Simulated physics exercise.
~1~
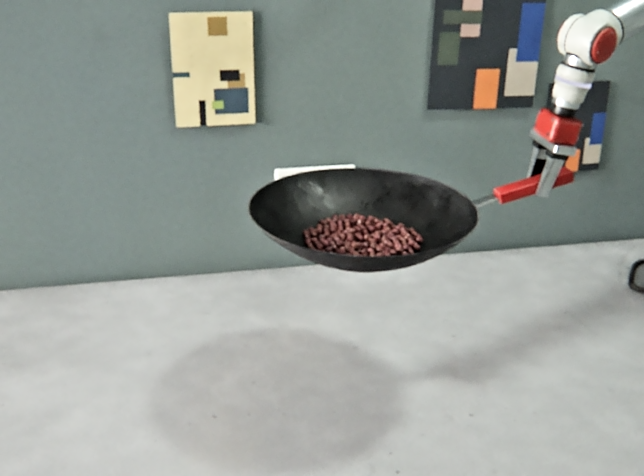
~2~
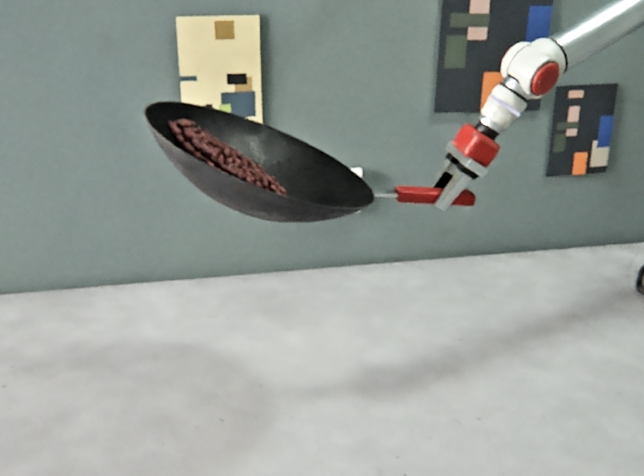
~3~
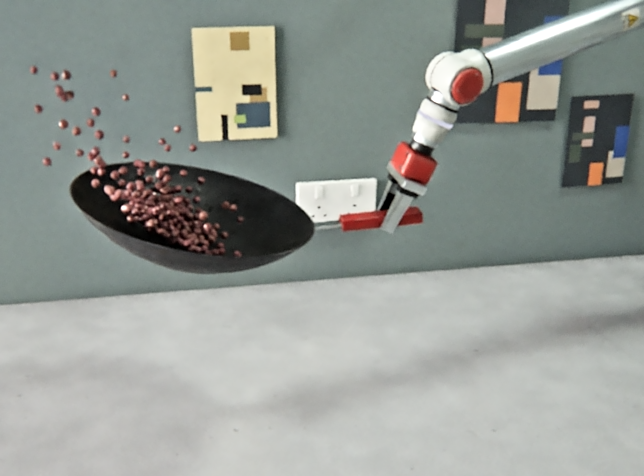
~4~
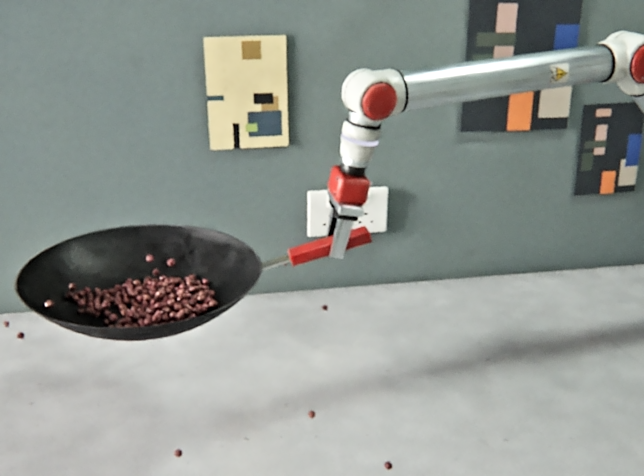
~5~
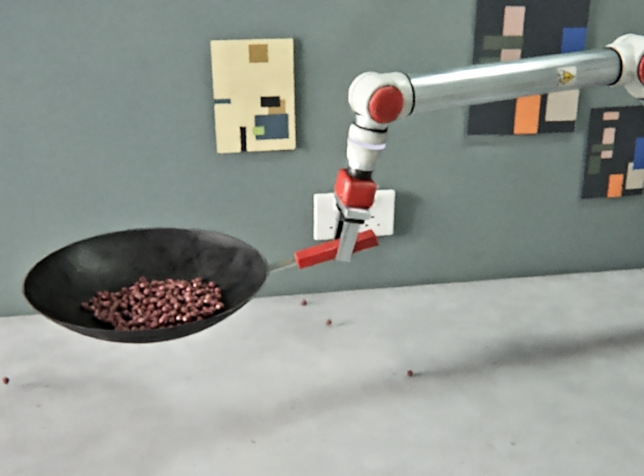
A robot arm swings a wok leftward, tossing dark red beads and catching all but a few.
